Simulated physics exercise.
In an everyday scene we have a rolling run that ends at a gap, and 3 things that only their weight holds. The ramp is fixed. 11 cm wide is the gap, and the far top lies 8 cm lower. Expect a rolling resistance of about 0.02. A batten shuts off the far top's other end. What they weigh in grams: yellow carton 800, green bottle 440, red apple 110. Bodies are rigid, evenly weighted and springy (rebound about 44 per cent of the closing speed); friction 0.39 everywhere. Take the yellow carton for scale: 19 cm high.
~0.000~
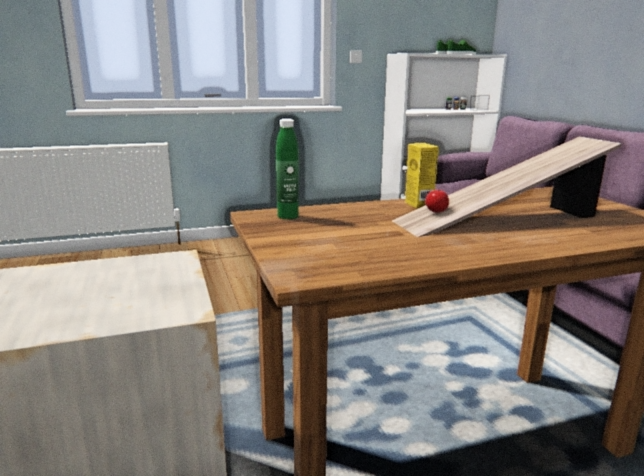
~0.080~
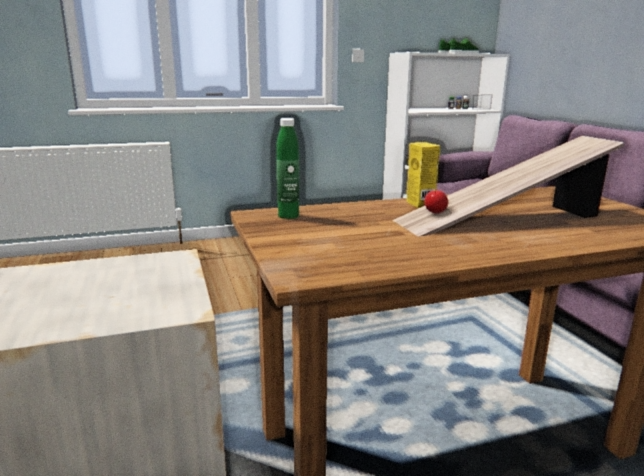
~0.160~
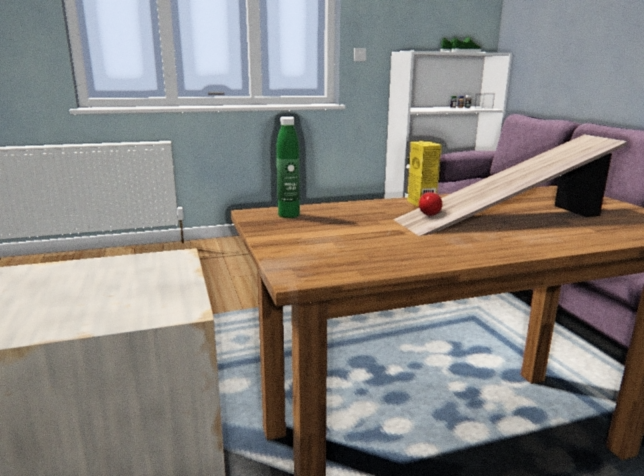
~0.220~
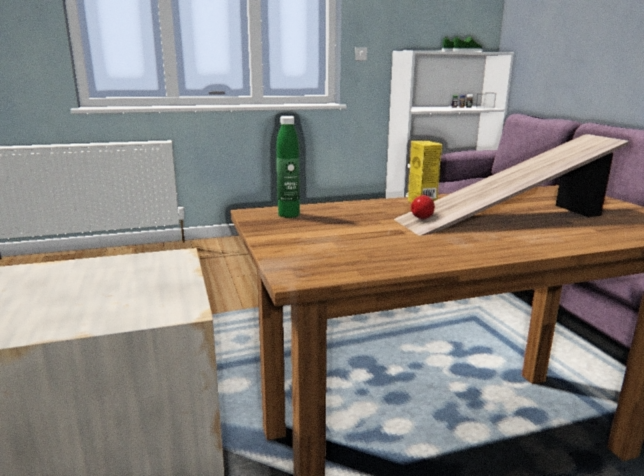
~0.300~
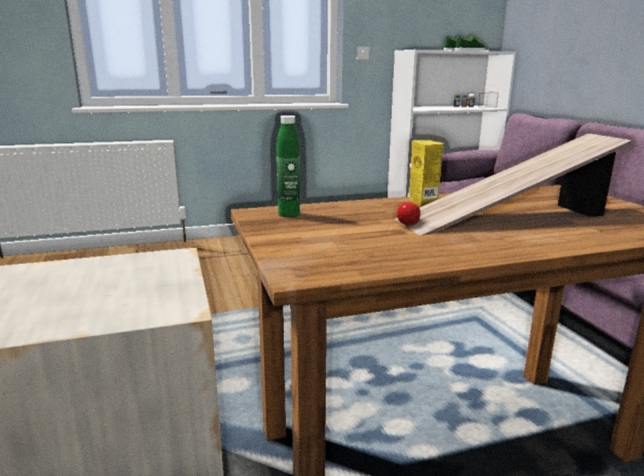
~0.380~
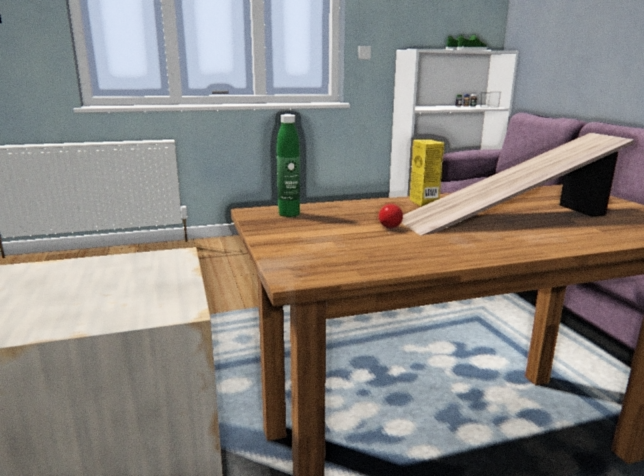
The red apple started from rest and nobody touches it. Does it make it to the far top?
The jump is not enough.
Around 0.88 s, 7 cm of run left; red apple near (275, 226).
Around 1.38 s, down in the gap; red apple near (271, 414).
Finally (1.7 s), down in the gap; the bystanders still in place (within 8 cm).
